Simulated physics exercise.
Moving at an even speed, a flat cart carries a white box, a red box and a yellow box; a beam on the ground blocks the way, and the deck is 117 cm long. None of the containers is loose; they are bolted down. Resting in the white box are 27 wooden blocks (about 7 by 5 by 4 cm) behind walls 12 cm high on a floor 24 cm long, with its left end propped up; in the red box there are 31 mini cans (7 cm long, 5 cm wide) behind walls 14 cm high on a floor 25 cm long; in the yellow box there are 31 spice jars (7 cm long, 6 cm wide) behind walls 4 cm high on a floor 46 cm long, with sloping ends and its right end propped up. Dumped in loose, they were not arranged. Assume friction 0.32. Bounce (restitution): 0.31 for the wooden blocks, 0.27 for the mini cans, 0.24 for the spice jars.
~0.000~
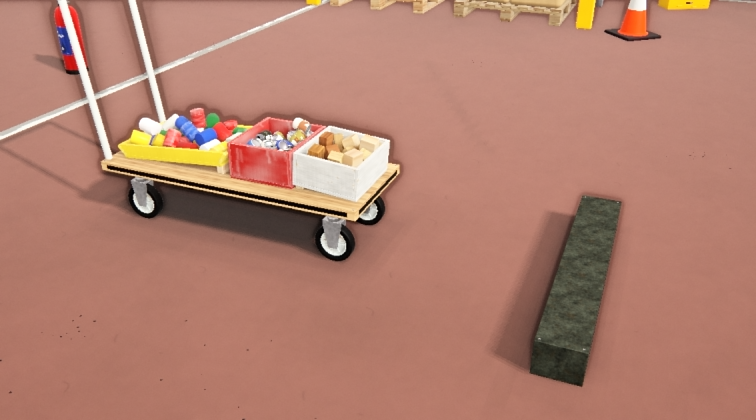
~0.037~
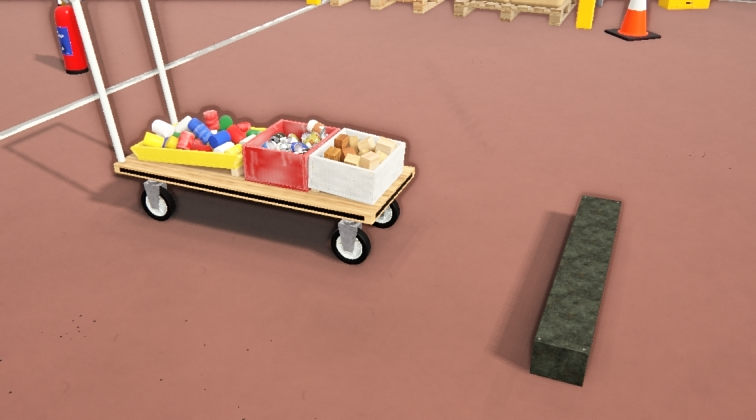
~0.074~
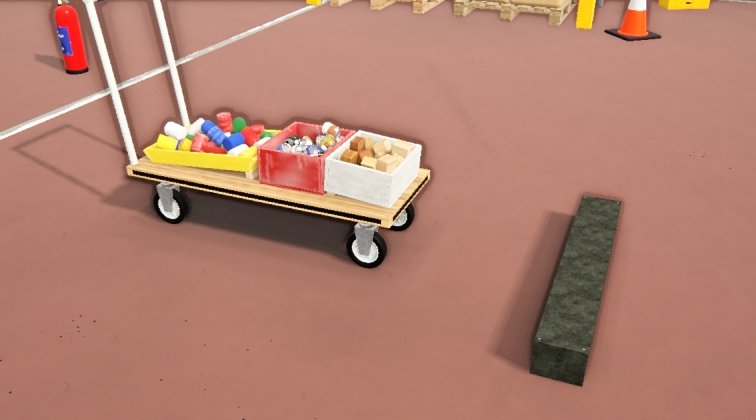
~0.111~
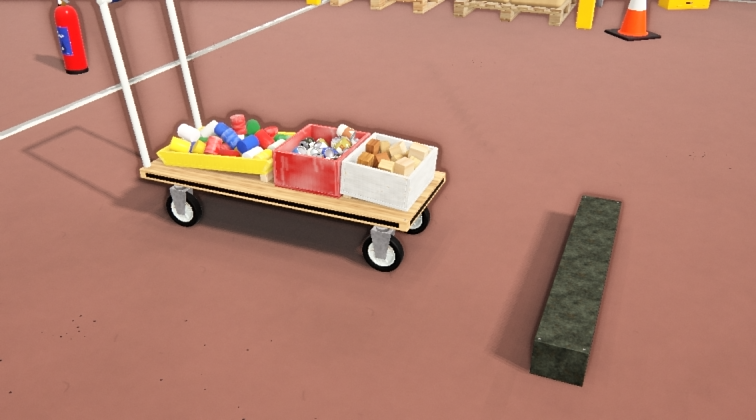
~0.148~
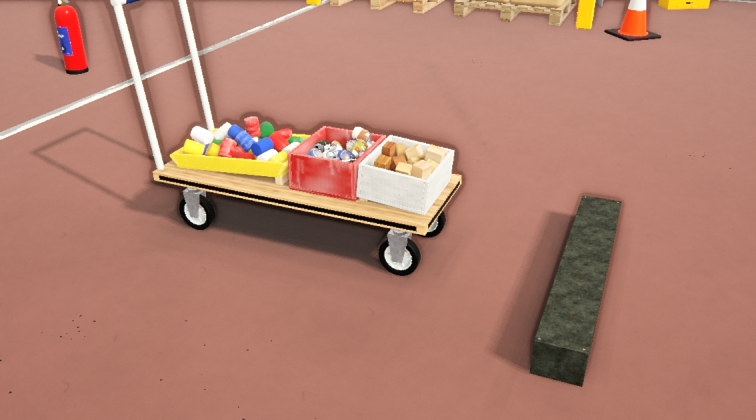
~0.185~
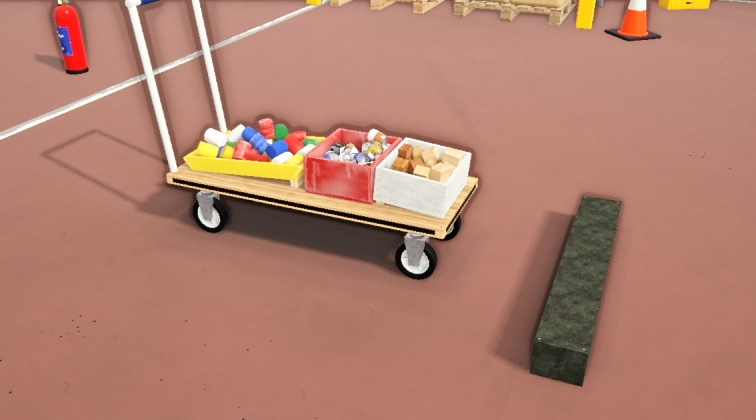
At first, a flat cart carrying a yellow box of colourful jars, a red box of small cans and a white box of wooden blocks stands left of a dark beam on the floor. The cart then rolls steadily rightward, narrowing the gap, with its load still inside the boxes.
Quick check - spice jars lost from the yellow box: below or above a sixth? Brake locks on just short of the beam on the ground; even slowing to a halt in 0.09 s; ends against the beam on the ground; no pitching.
The outflow undershoots one sixth.
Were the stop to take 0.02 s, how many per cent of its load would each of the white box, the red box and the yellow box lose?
White box 10, red box 0, yellow box 10 %.
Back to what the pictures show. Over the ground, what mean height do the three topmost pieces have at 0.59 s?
Their middles sit some 46 cm up.
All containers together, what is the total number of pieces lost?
Count of pieces - near 4.
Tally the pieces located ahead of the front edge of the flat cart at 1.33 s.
About 1.
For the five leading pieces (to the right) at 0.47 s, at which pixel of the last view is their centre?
Close to (569, 189) in the last view.
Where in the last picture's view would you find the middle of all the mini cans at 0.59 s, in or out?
Centre: Around (469, 184) px.
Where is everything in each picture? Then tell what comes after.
In the first picture (places track the rim corner closest to us here), yellow box (224, 153); white box (356, 169); 76 cm to go; all still inside.
The second picture shows yellow box (238, 155); white box (373, 172); 69 cm to go.
The third picture shows yellow box (253, 158); white box (390, 175); 63 cm to go.
The fourth picture shows yellow box (268, 161); white box (408, 178); 56 cm to go.
The fifth picture shows yellow box (283, 163); white box (426, 181); 49 cm to go.
The sixth picture shows yellow box (299, 166); white box (444, 184); 43 cm to go; all still inside.
After 0.37 s, the brake bites.
After 0.47 s, the white box has all 27, the red box has all 31 and the yellow box has all 31.
After 0.59 s, the white box is down by 1 of 27, the red box has all 31 and the yellow box is down by 1 of 31.
After 0.82 s, the white box is down by 1 of 27, the red box is down by 1 of 31 and the yellow box is down by 1 of 31.
When it is over (at 1.33 s), the white box is down by 1 of 27, the red box is down by 1 of 31 and the yellow box is down by 2 of 31. Asked share, 2 of 31, 6 per cent.
